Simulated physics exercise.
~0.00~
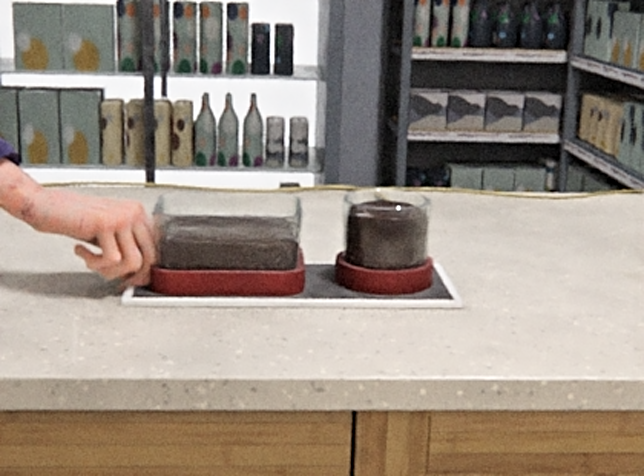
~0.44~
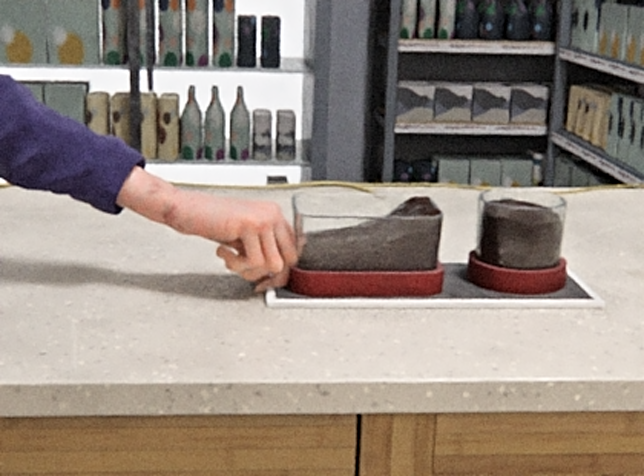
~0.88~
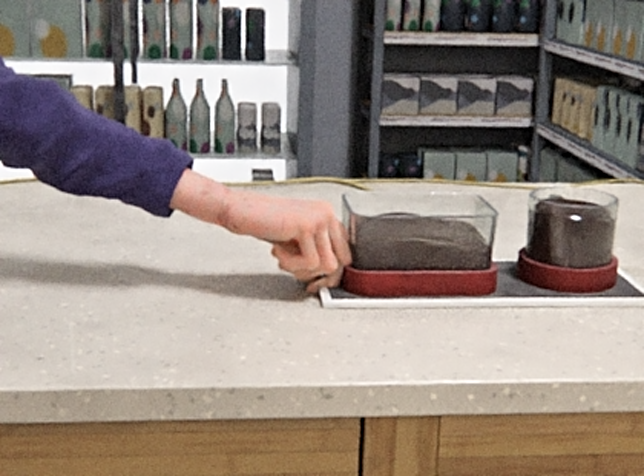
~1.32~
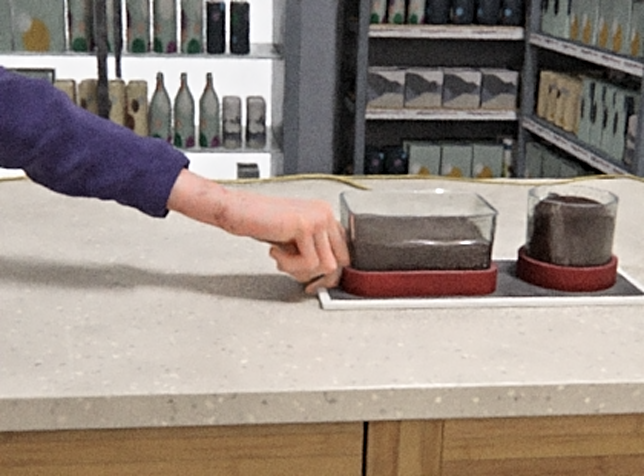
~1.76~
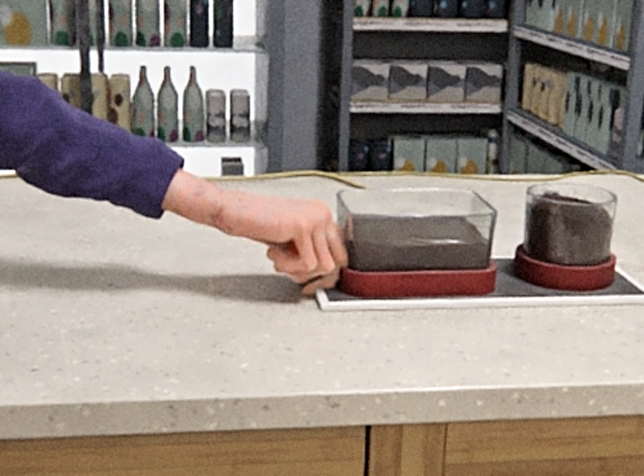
On a shop counter, a hand sliding a tray of two open glass containers rightward, their dark contents tilting, then settling level.
